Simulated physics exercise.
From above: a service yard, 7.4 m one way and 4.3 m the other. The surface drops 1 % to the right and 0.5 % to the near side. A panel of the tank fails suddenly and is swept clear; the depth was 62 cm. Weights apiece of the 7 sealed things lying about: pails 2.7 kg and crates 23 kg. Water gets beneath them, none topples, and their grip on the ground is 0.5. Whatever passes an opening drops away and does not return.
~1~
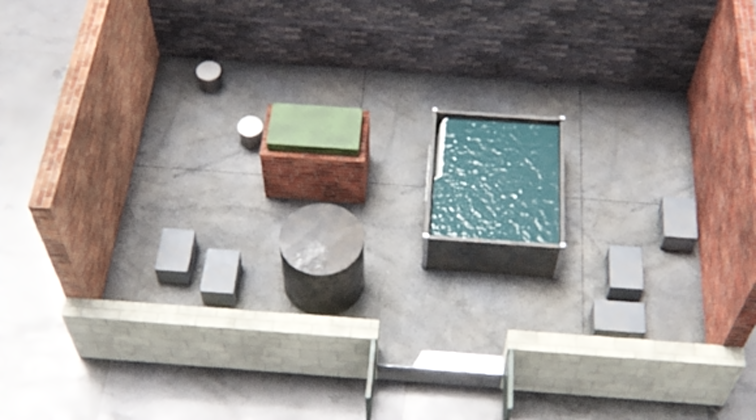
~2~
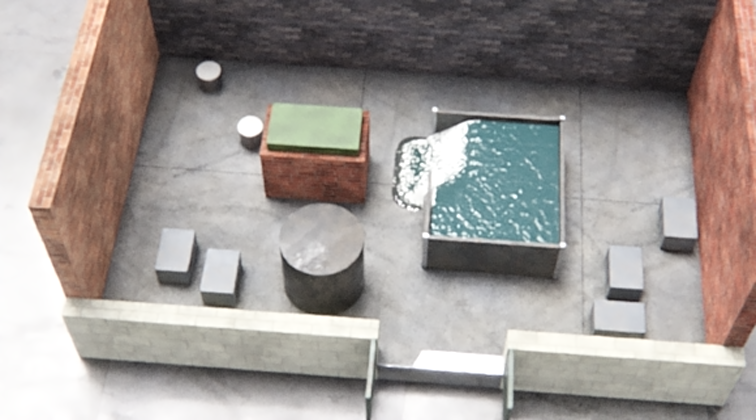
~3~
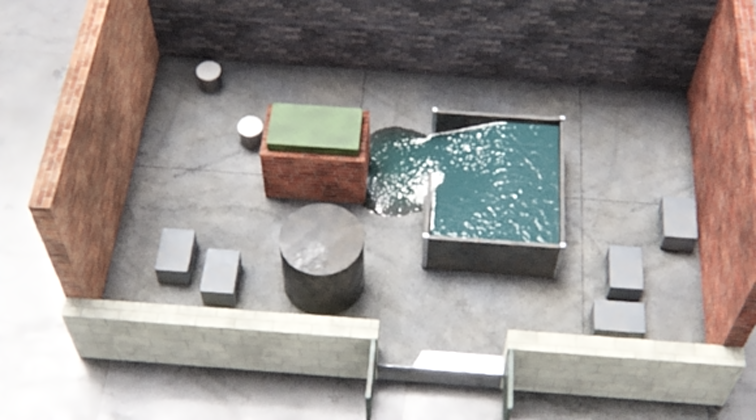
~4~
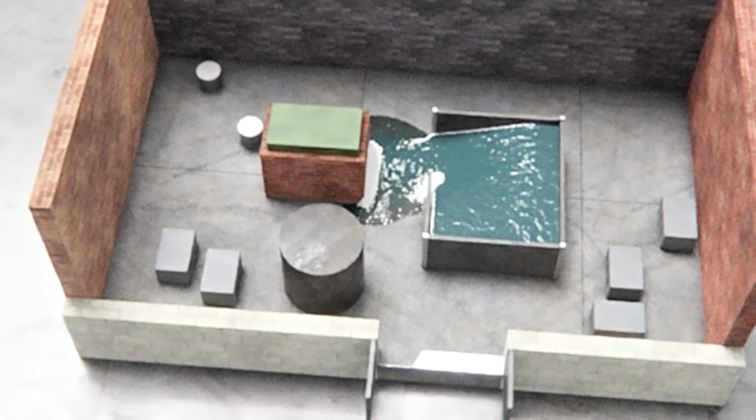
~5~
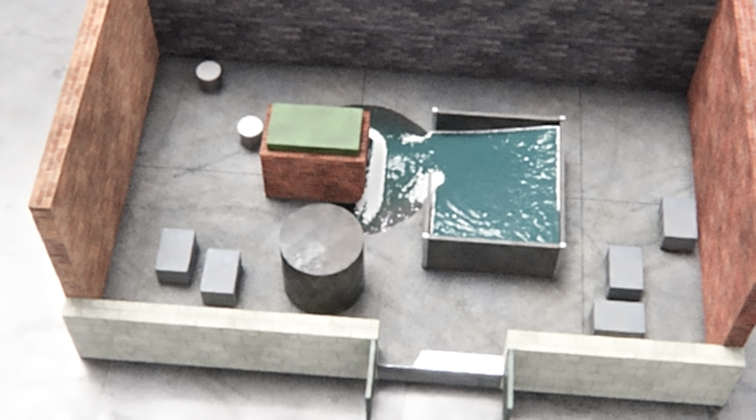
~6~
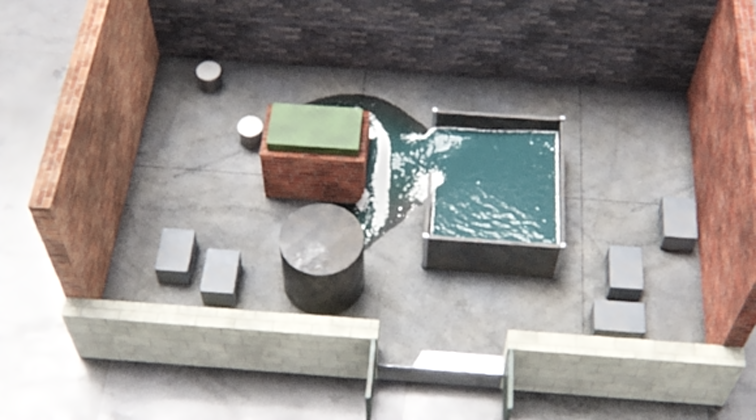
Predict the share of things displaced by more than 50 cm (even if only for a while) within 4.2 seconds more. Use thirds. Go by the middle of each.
It is not even a third.
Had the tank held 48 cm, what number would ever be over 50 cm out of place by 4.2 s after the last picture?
In that case 1 of them.
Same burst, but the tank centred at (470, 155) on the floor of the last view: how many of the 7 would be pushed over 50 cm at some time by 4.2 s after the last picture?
In that case 4 of them.
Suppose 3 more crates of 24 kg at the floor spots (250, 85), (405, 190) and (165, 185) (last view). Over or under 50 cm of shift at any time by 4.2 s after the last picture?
In that order: Over, over, over.
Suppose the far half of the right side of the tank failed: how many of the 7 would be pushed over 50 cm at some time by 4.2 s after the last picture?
In that case 3 of them.
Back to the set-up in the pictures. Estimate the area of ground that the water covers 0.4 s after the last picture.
Some 8.5 m2.
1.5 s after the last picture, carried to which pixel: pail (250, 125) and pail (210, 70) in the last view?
Around (225, 134) and (159, 73).
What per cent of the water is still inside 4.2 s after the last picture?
About 88 per cent.
Then, 0.4 s after the last picture 0 of 7 are over 50 cm from their spots; 0 afloat.
Then, 1.5 s after the last picture 1 of 7 are over 50 cm from their spots; 1 afloat.
Then, 2.8 s after the last picture 1 of 7 are over 50 cm from their spots; 1 afloat.
Then, 4.2 s after the last picture 2 of 7 are over 50 cm from their spots, and 2 have been at some point; 2 afloat.
